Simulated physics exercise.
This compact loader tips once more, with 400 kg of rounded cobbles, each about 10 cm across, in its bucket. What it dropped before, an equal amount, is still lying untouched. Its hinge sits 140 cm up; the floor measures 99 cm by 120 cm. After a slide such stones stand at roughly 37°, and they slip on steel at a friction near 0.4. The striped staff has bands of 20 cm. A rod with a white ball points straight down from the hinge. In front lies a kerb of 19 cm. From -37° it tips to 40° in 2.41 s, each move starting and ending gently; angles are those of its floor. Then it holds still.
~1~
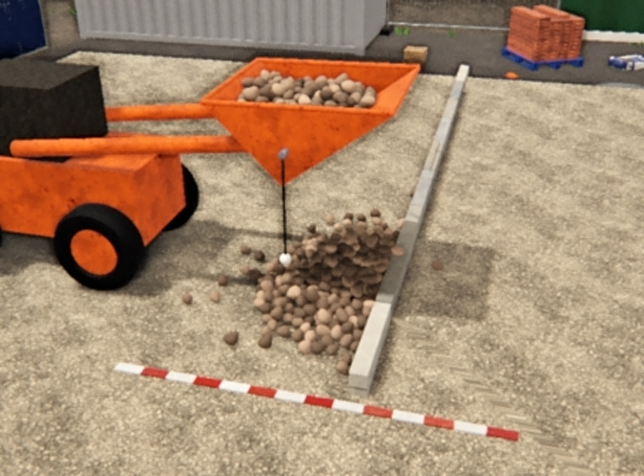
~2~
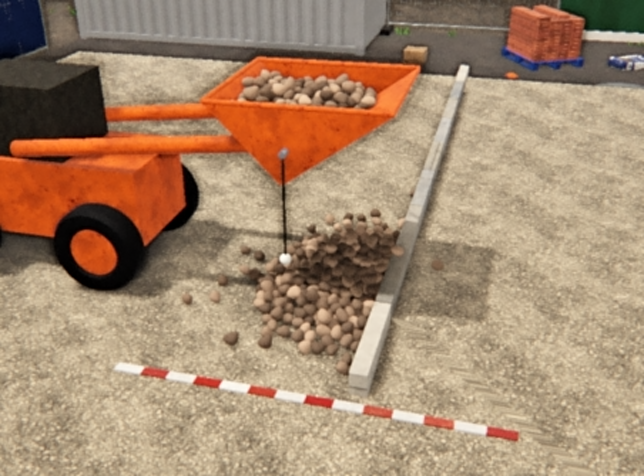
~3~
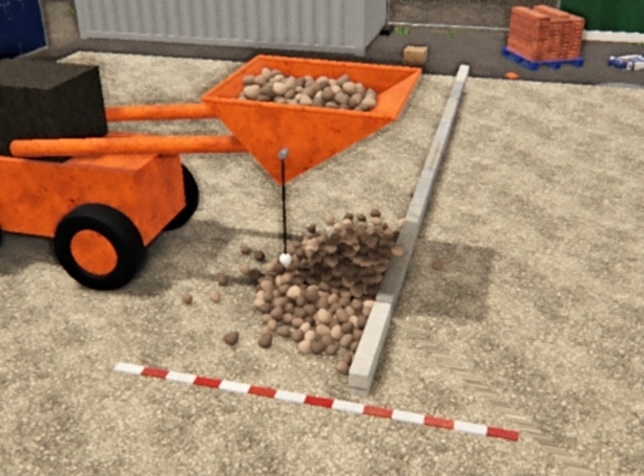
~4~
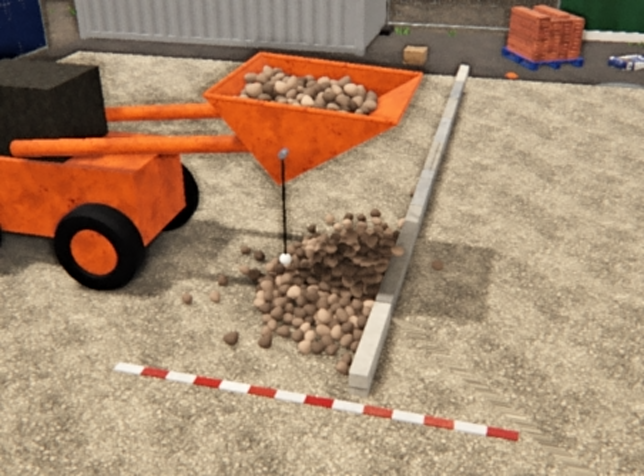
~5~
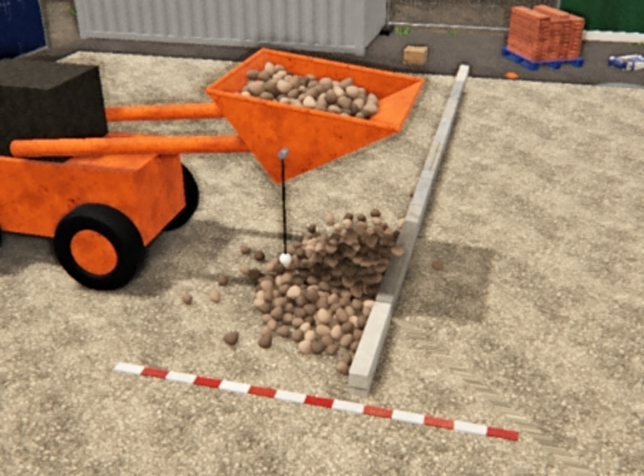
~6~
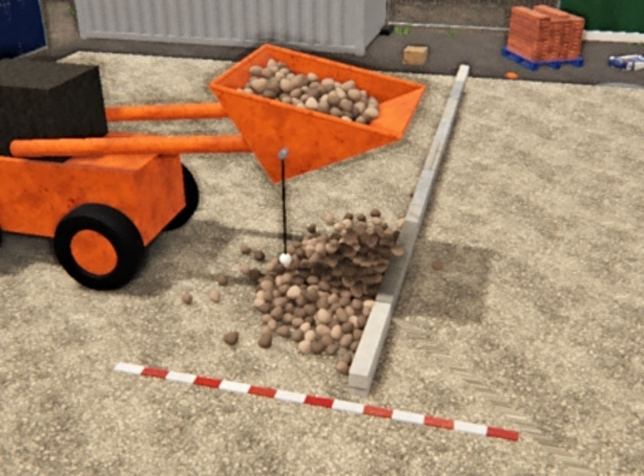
Orange loader bucket filled with rounded stones slowly tilting down to the right above a stone pile lying against a pale kerb.
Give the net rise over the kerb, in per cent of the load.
Roughly 96 per cent of a load more.
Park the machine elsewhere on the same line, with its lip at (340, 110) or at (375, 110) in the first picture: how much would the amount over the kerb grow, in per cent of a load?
First some 35, then 70 per cent.
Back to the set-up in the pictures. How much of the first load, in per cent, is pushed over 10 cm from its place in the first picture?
Roughly 0 per cent of them.
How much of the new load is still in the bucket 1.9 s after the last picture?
About 15 per cent.
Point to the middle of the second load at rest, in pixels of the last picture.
Around (452, 293).
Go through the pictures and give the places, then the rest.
Lip at (394, 114), floor tilted -37°, highest stones at (306, 85). The earlier load is highest near (337, 258), 23 cm above ground level, 99 % on this side of the kerb, in the first frame.
Lip at (394, 115), floor tilted -36°, highest stones at (307, 85), in the second frame.
The bucket is at -35°, its lip at (395, 118); the top of the load is at (308, 84), in the third frame.
The bucket is at -32°, its lip at (397, 123); the top of the load is at (288, 82), in the fourth frame.
The bucket is at -29°, its lip at (399, 130); the top of the load is at (280, 79), in the fifth frame.
Lip at (401, 138), floor tilted -25°, highest stones at (273, 75), in the sixth frame.
Then, 1.2 s after the last picture the floor is at 28°; in per cent of one load, 97 in the bucket, 102 on this side of the kerb, 1 over the kerb; the foremost stones are at (410, 226).
Then, 1.9 s after the last picture the floor is at 40°; in per cent of one load, 13 in the bucket, 118 on this side of the kerb, 69 over the kerb; the foremost stones are at (505, 305).
Then, 2.3 s after the last picture the floor is at 40°; in per cent of one load, 0 in the bucket, 104 on this side of the kerb, 95 over the kerb; the foremost stones are at (585, 310).
Then, 5.1 s after the last picture the floor is at 40°; in per cent of one load, 0 in the bucket, 104 on this side of the kerb, 96 over the kerb; the foremost stones are past the picture's edge. Net gain over the kerb, 96.
